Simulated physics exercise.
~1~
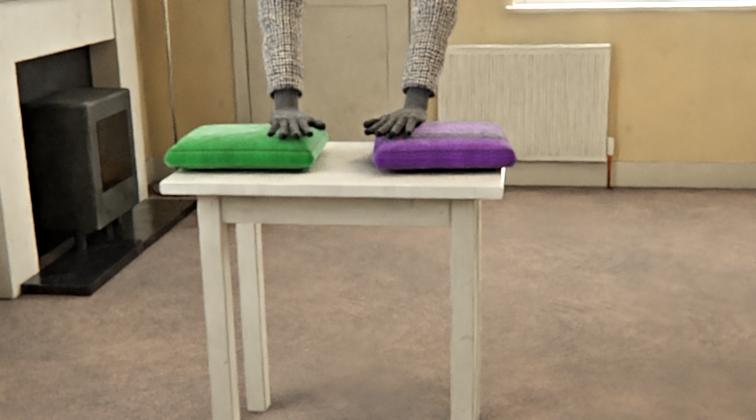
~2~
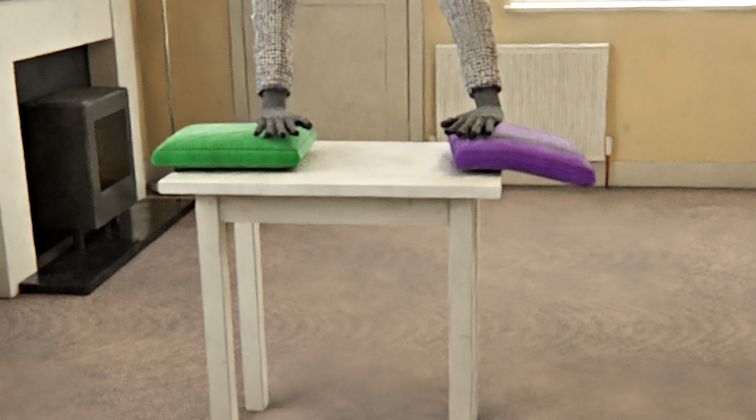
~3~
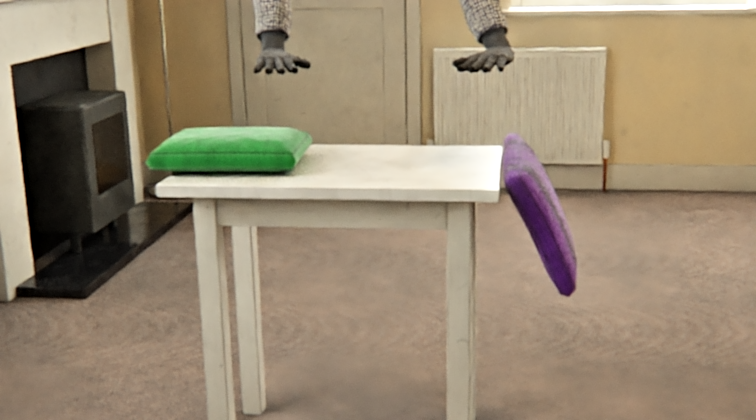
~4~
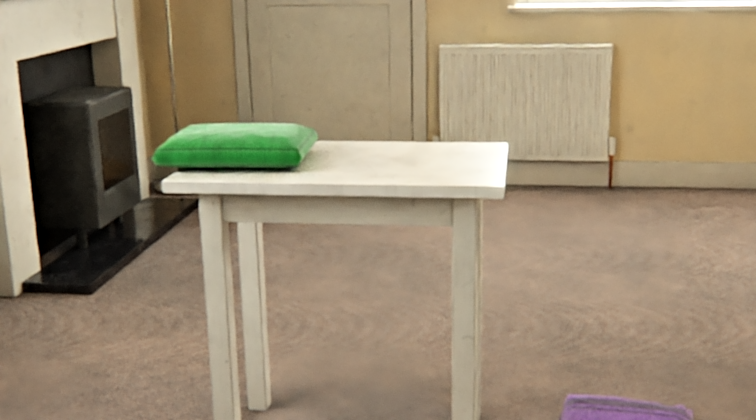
Gloved hands sliding green and purple cushions apart on a white table, the purple one tipping off the right edge to the floor.
